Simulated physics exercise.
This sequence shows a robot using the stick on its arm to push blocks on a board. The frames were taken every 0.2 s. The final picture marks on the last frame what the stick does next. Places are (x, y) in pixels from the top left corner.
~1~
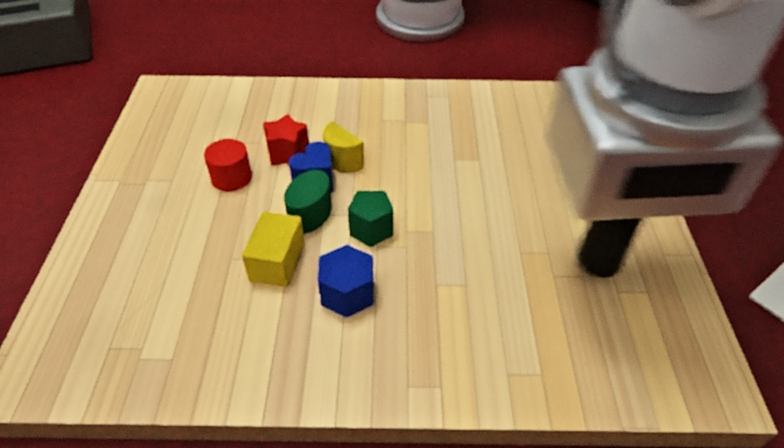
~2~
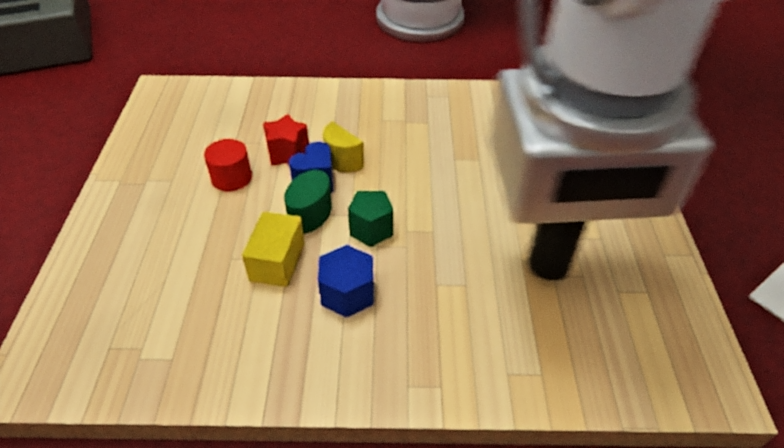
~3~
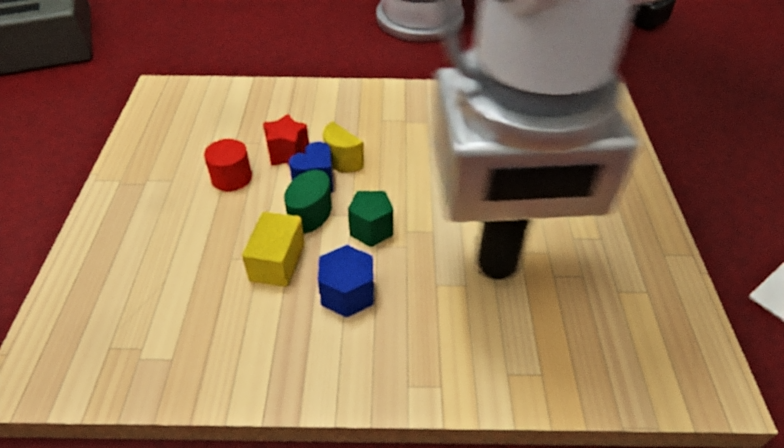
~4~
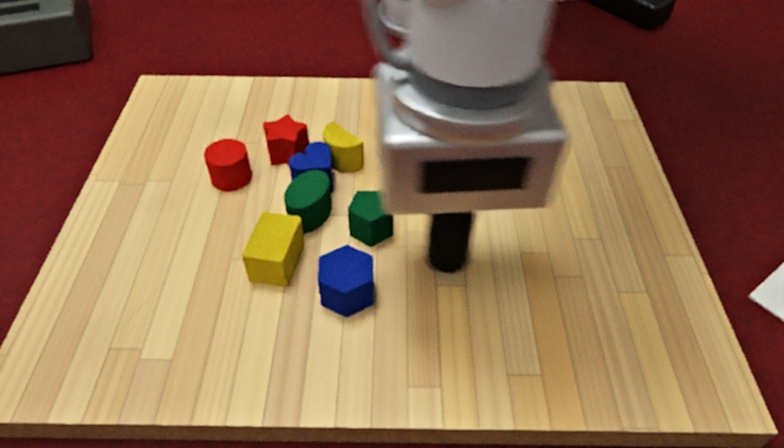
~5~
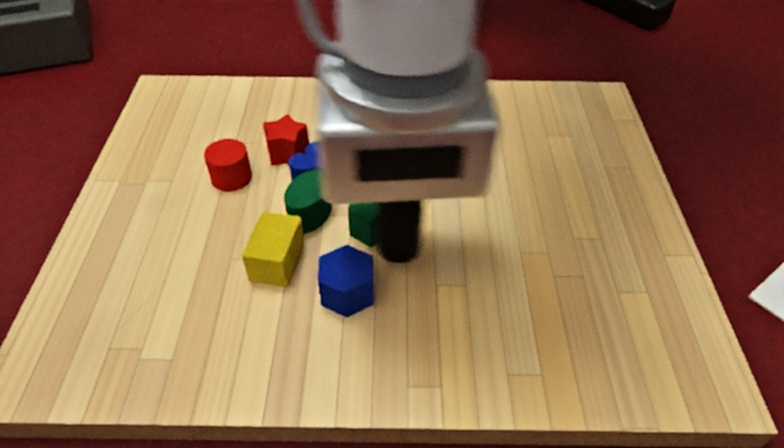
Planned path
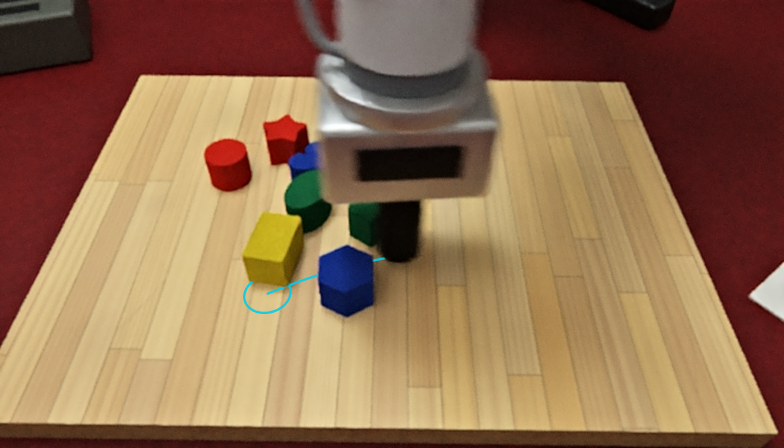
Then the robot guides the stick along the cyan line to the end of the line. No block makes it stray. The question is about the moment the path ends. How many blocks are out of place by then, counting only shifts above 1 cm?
By the end, two blocks will have moved.
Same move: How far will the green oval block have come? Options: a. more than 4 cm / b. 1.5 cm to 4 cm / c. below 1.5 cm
That would be c.
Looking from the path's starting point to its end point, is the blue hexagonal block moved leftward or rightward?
It is pushed towards the left-hand side.
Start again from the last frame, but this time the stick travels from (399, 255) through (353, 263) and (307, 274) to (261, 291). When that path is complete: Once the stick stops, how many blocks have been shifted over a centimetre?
Shifted over 1 cm: Two.
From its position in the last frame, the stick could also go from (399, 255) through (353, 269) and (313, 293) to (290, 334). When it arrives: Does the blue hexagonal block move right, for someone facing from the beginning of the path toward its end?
No, I don't think so.
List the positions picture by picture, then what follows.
The first picture shows tip of the stick at (599, 261), middles of tops, yellow oblong at (272, 235), green oval block at (307, 188), blue hexagonal block at (346, 267), green five-sided block at (371, 204).
The second picture shows stick at (548, 263), nothing pushed.
The third picture shows stick at (497, 262), nothing pushed.
The fourth picture shows stick at (447, 256), nothing pushed.
The fifth picture shows stick at (399, 247), yellow oblong at (272, 235), green oval block at (307, 188), blue hexagonal block at (346, 267), green five-sided block partly hidden.
The line goes from (399, 255) via (334, 270), ending at (267, 294).
On the path given first. One third of the way, stick at (354, 256); blue hexagonal block at (331, 277), turned 20° anticlockwise; green five-sided block at (367, 203), turned 15° clockwise.
Two thirds of the way, stick at (309, 269); blue hexagonal block at (307, 297), turned 65° anticlockwise; green five-sided block at (367, 203), turned 15° clockwise.
At the end, stick at (265, 285); yellow oblong at (251, 235), turned 45° clockwise; green oval block unmoved; blue hexagonal block at (300, 302), turned 85° anticlockwise; green five-sided block at (367, 203), turned 15° clockwise.
